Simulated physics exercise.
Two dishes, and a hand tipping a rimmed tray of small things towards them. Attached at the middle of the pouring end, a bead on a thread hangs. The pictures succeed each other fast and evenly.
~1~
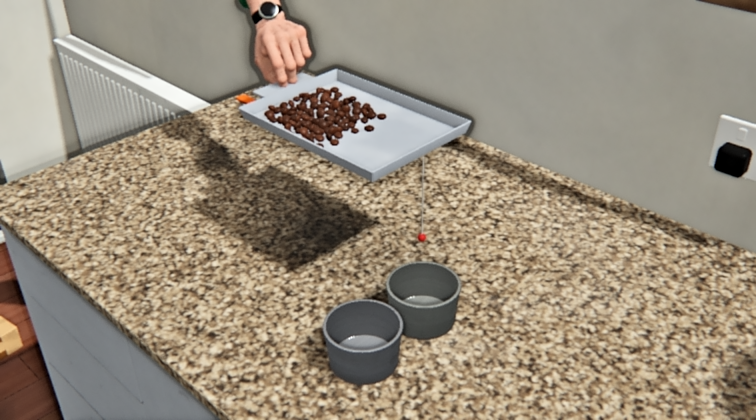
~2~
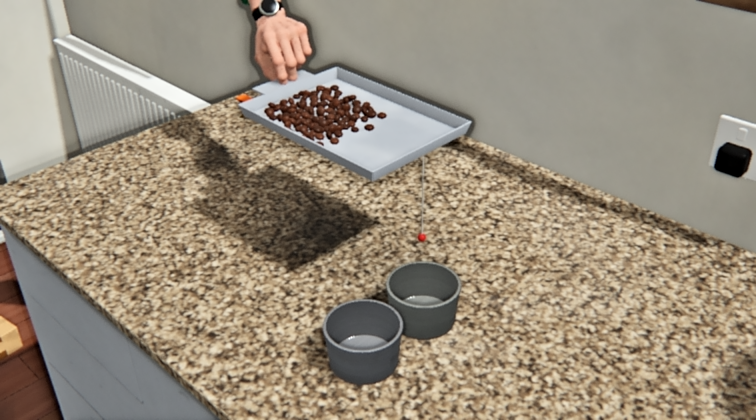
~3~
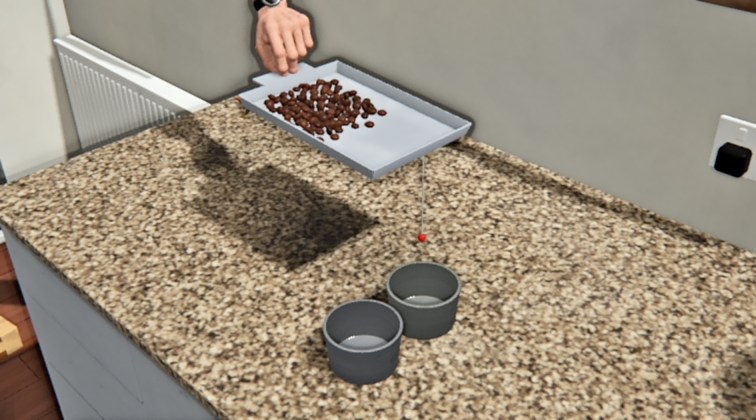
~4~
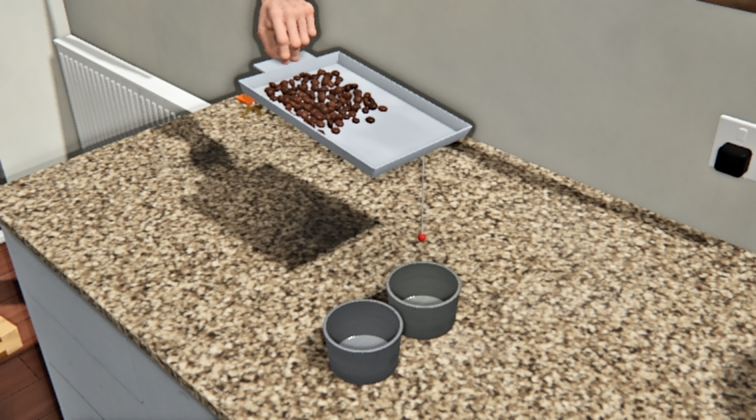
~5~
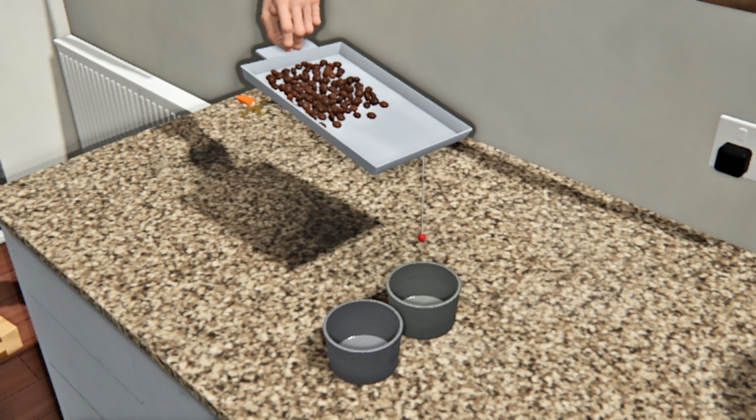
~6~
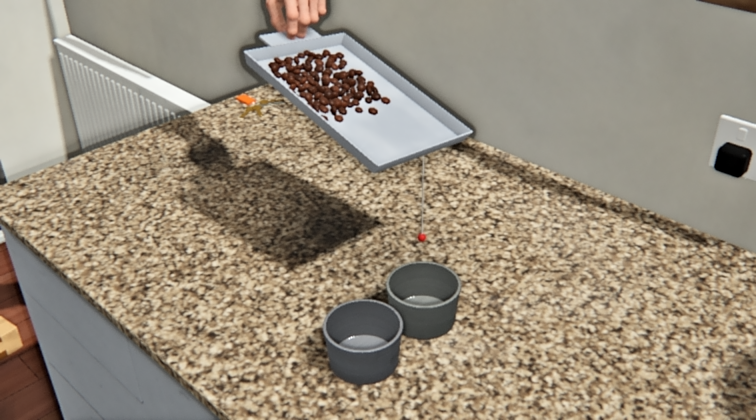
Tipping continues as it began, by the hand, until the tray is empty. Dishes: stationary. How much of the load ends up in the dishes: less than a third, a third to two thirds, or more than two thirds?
In the end the dishes will hold only a small part, not even a third of the load.
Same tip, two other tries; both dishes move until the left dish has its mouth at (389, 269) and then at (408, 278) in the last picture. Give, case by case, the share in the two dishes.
Roughly 30 per cent, then roughly 40 per cent.
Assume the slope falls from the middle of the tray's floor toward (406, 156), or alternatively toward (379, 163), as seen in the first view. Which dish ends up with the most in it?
Try one - the dish to the right; try two - the dish to the right.
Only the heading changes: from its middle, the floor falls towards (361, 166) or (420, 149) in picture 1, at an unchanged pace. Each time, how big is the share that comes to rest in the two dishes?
I'd expect around 30 in a hundred first and around 30 in a hundred second.
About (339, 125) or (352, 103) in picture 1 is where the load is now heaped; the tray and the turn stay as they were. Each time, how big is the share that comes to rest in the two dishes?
0 and 0 per cent.
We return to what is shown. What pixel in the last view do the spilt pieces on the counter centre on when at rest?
Estimated middle: Around (507, 267).
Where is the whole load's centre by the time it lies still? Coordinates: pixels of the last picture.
Around (507, 268), give or take.
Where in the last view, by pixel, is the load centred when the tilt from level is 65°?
Mark it at roughly (457, 147) in the final frame.
Shortly afterwards, tray tipped steeply; near two thirds on the tray; near a third in the air.
Next, tray tipped past a quarter turn; a little on the tray; only a few in the right dish; the bulk outside both; a little in the air.
Some moments later, tray tipped past a quarter turn; only a few in the right dish; all but a few outside both.
In the end, tray tipped past a quarter turn; none at all in the left dish; only a few in the right dish; all but a few outside both.
